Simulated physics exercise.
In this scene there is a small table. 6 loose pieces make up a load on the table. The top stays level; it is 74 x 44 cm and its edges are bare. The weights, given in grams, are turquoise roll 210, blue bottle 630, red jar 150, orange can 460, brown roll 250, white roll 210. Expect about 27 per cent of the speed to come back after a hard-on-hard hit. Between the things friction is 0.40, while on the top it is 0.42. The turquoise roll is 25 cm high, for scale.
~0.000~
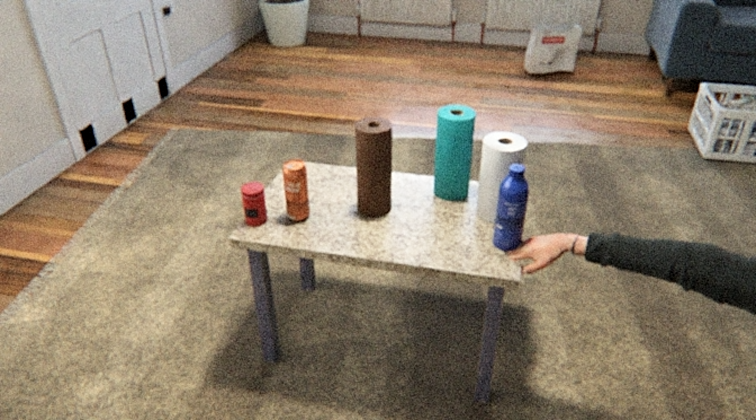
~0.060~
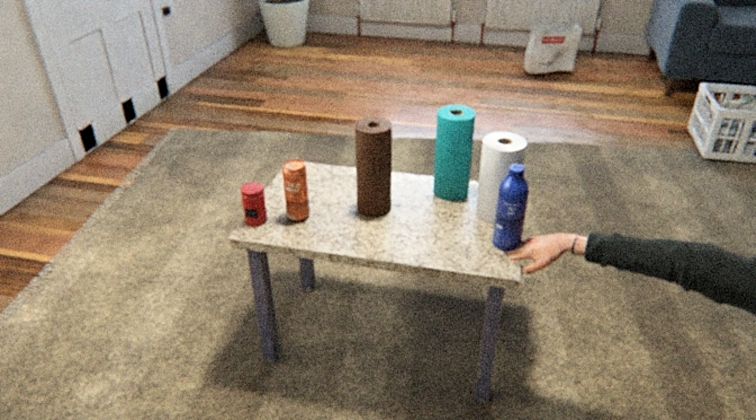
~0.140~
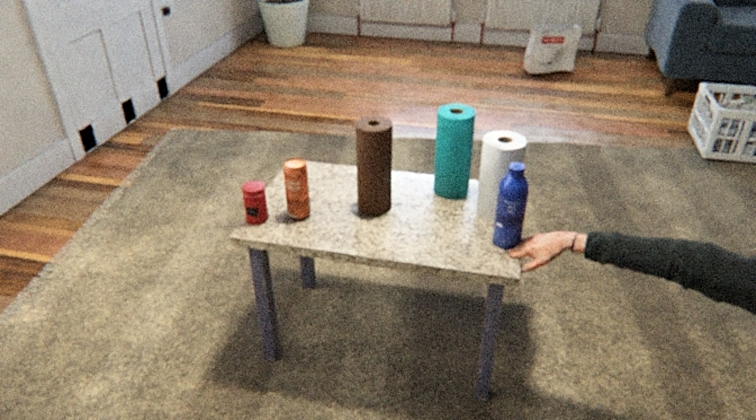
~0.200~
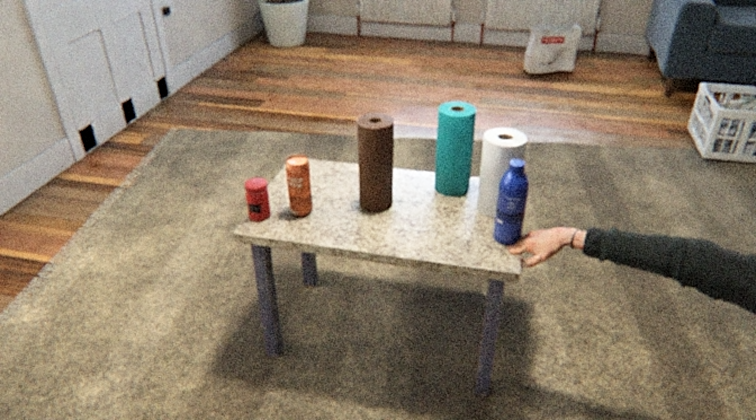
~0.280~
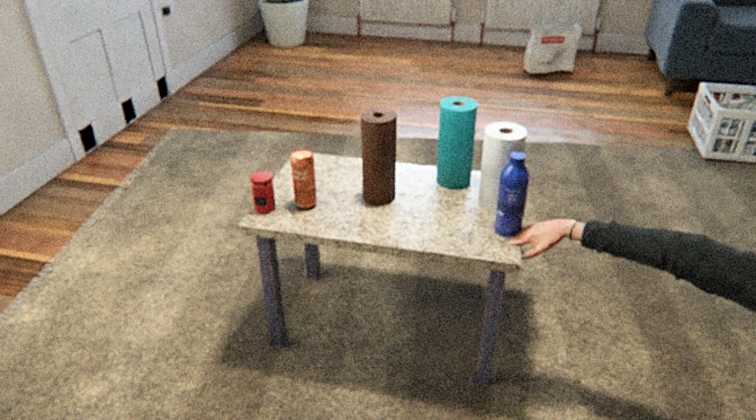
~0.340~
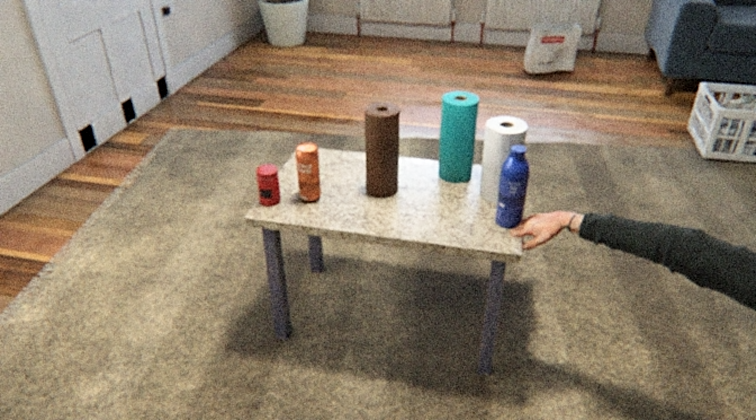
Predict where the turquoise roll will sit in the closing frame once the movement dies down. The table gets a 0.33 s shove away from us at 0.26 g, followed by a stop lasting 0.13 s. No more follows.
I would say around (462, 122).
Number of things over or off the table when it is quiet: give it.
3.
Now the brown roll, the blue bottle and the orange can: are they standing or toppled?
Here's how it ends: The brown roll comes down, the blue bottle comes down, and the orange can comes down.
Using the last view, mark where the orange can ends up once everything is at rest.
It settles somewhere near (333, 152).
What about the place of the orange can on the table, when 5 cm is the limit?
Outcome for the orange can: Displaced.
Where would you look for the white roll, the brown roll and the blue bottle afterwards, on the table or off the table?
At the end the white roll remains on its base, the brown roll leaves its base and the blue bottle leaves its base.
After 0.94 s, table 19 cm from its start; blue bottle now off the table; turquoise roll slid 2 cm near (462, 122); orange can on its side.
After 1.24 s, table 19 cm from its start; turquoise roll slid 2 cm near (462, 122); brown roll on its side; orange can on its side.
By the end (2.0 s), off the table, blue bottle and brown roll; tipped over on the table, orange can; not toppled but over 5 cm from the start, white roll; the other 2 in place, give or take 5 cm. Seen from the same camera at the end, turquoise roll near (462, 122).
